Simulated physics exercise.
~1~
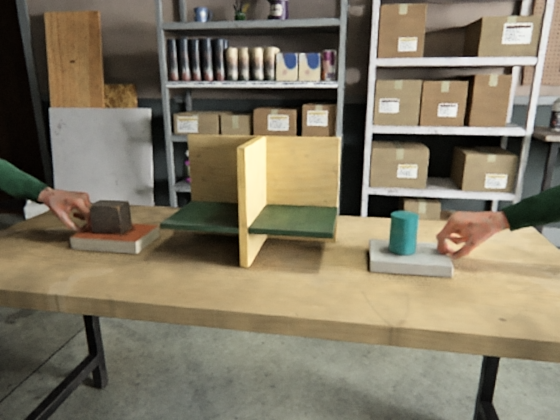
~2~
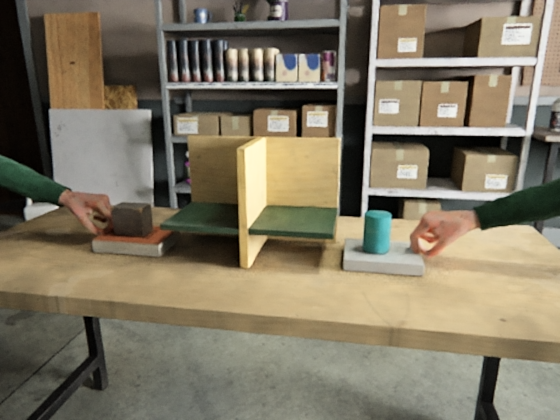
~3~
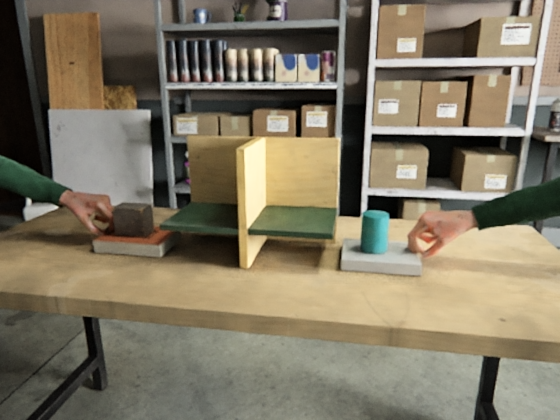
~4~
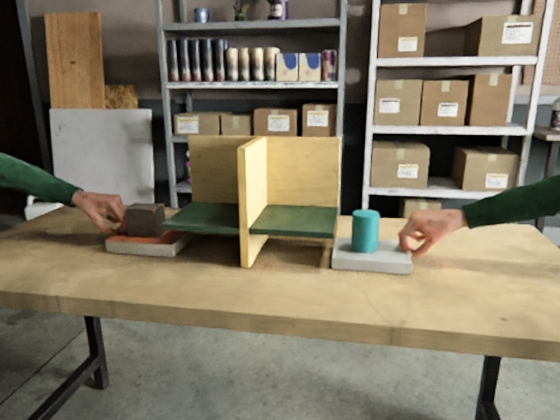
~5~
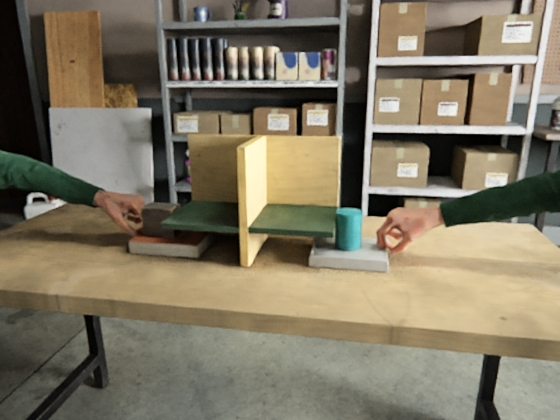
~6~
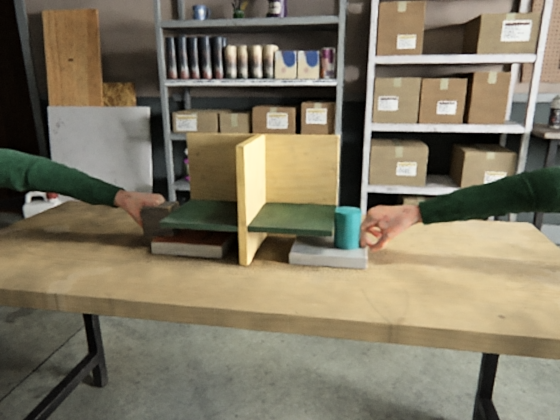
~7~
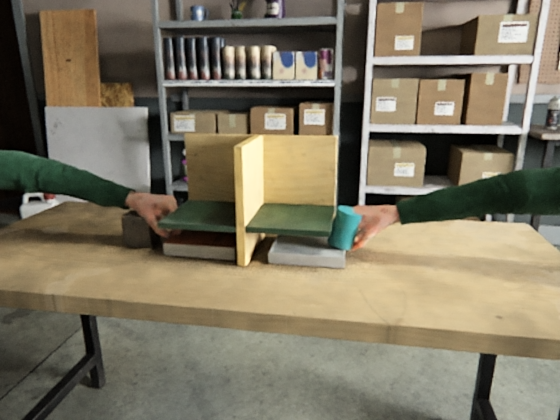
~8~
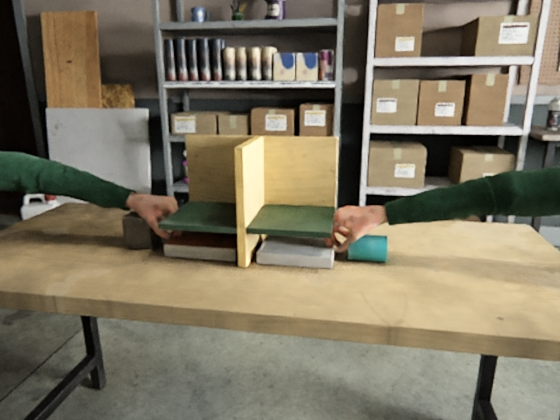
The clip shows two hands pushing flat bases inward beneath low green shelves, one carrying a dark grey block from the left, the other a turquoise cylinder from the right. The shelf edges stop both riders; the block comes off first, then the cylinder tips, ending on its side.
